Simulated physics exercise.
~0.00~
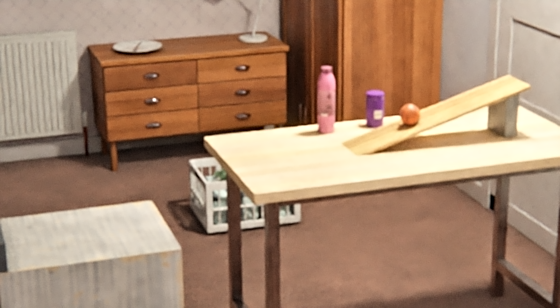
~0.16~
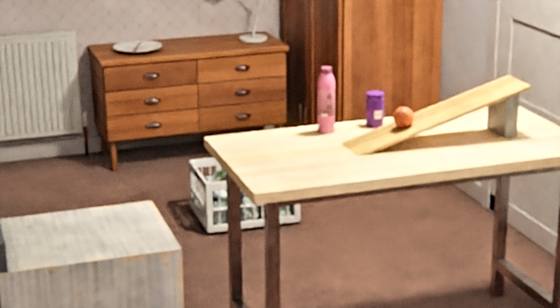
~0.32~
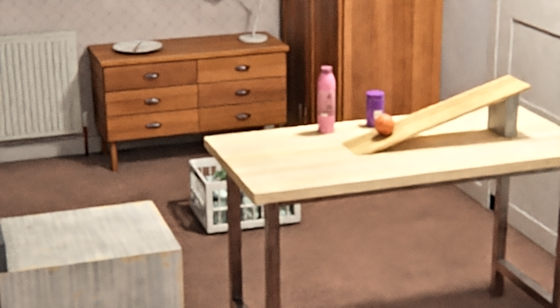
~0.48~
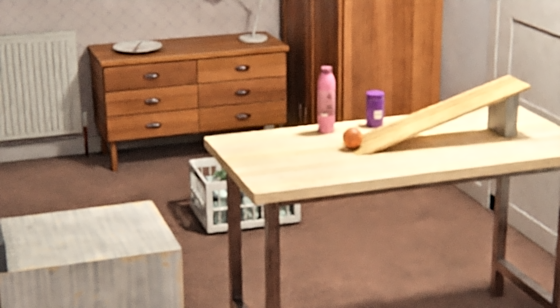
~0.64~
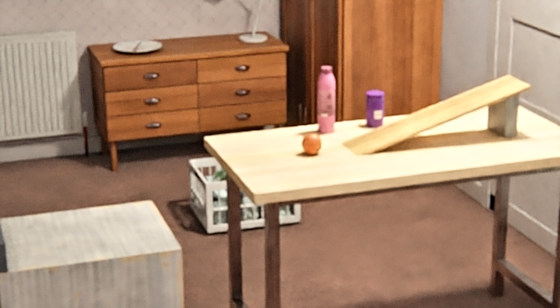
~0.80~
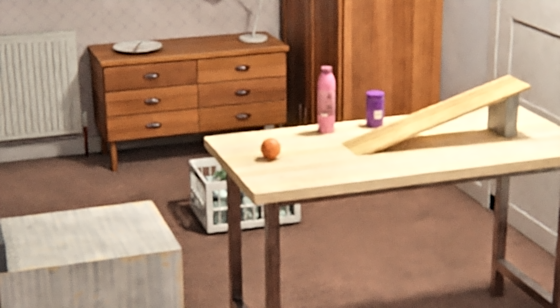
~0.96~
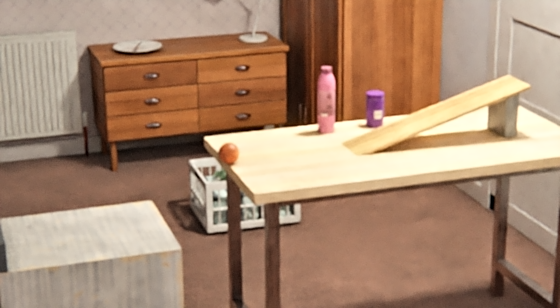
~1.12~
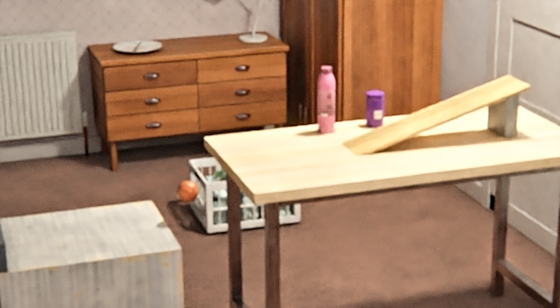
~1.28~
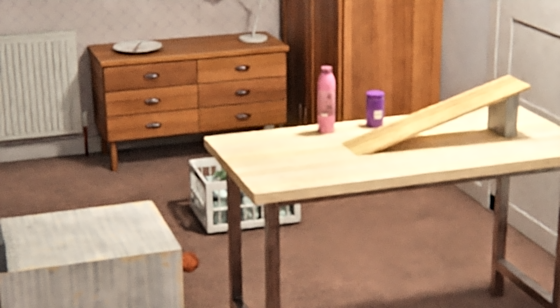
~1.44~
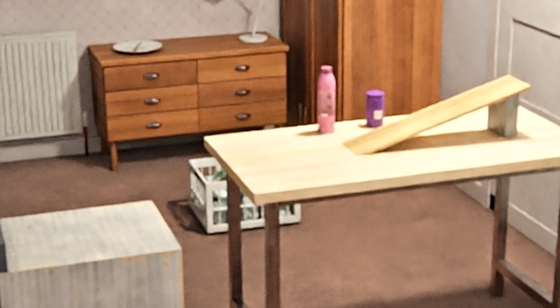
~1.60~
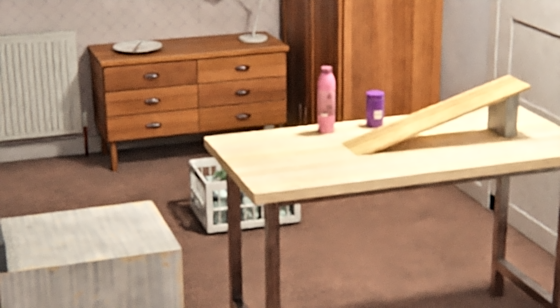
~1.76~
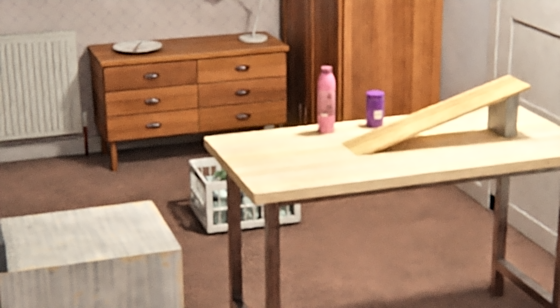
In a carpeted room, an orange ball rolling down a ramp and left across a table, then dropping off the edge out of sight.
